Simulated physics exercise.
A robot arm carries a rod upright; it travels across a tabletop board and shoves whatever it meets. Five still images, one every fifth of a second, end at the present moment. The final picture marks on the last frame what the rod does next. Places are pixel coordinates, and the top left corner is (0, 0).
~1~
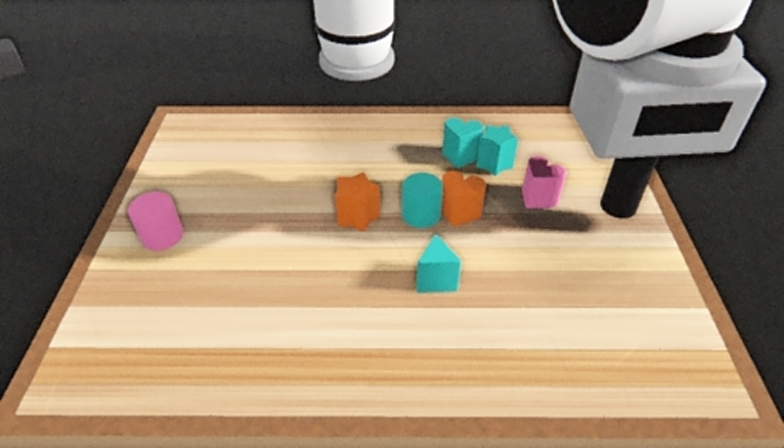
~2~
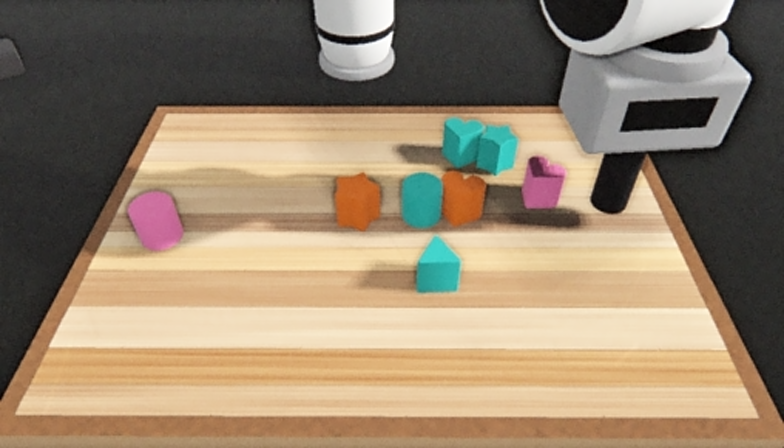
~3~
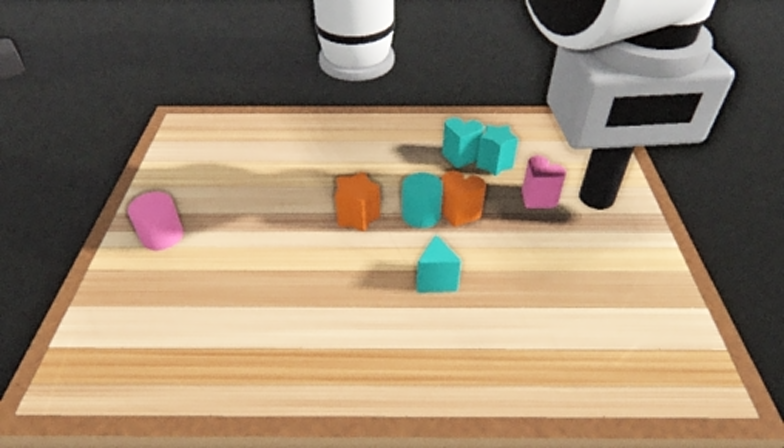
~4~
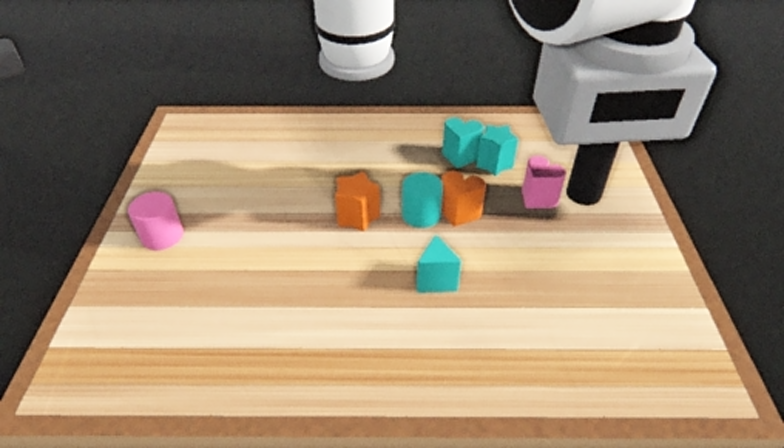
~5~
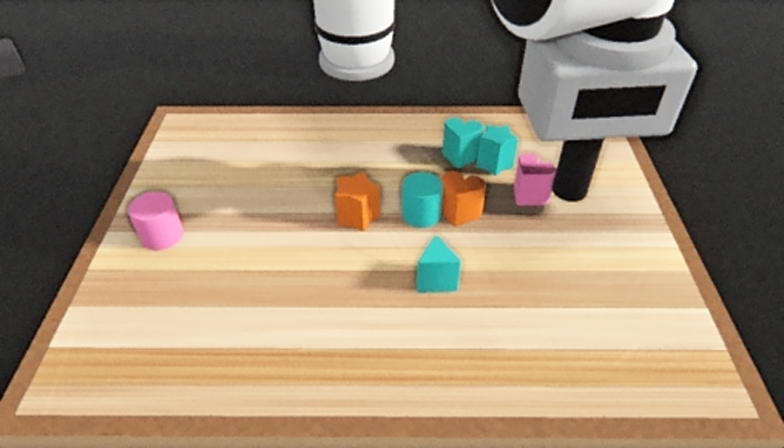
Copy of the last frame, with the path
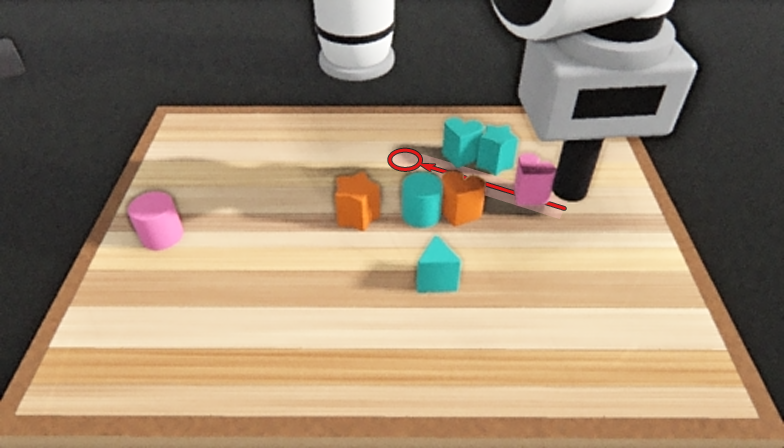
Robot arm moving its black rod left across a wooden board, then nudging a pink block slightly left near orange and turquoise blocks.
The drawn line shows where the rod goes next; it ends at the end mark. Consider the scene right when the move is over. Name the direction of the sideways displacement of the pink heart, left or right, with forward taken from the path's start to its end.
Left side.
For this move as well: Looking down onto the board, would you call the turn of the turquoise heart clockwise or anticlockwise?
Looking down, my answer is that the turquoise heart rotates anticlockwise.
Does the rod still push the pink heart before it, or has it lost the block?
I predict the rod still has it in front.
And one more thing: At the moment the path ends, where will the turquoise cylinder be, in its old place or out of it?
That one stays where it is.
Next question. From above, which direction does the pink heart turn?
My prediction: CCW.
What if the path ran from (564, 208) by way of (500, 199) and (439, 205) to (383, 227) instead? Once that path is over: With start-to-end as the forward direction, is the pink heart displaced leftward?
Short answer: No.
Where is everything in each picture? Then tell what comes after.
In the first frame, tip of the rod (618, 207), middles of tops, turquoise cylinder (423, 184), orange heart (463, 182), turquoise heart (464, 126), turquoise star (499, 134), pink heart (545, 167).
In the second frame, rod (608, 203), nothing pushed.
In the third frame, rod (596, 199), nothing pushed.
In the fourth frame, rod (583, 195), nothing pushed.
In the fifth frame, rod (569, 191), turquoise cylinder (423, 184), orange heart (463, 182), turquoise heart (464, 126), turquoise star (499, 134), pink heart (536, 165).
The line goes from (564, 208) to (405, 160).
On the path given first. One third of the way, rod (511, 174); turquoise heart (461, 122), turned 20° anticlockwise; turquoise star (491, 134), turned 60° clockwise; pink heart (477, 150), turned 10° anticlockwise.
Two thirds of the way, rod (456, 157); turquoise heart (460, 120), turned 30° anticlockwise; turquoise star (487, 130), turned 80° clockwise; pink heart (422, 138), turned 25° anticlockwise.
At the end, rod (405, 143); turquoise cylinder unmoved; orange heart unmoved; turquoise heart (460, 120), turned 30° anticlockwise; turquoise star (487, 130), turned 80° clockwise; pink heart (374, 130), turned 80° anticlockwise.
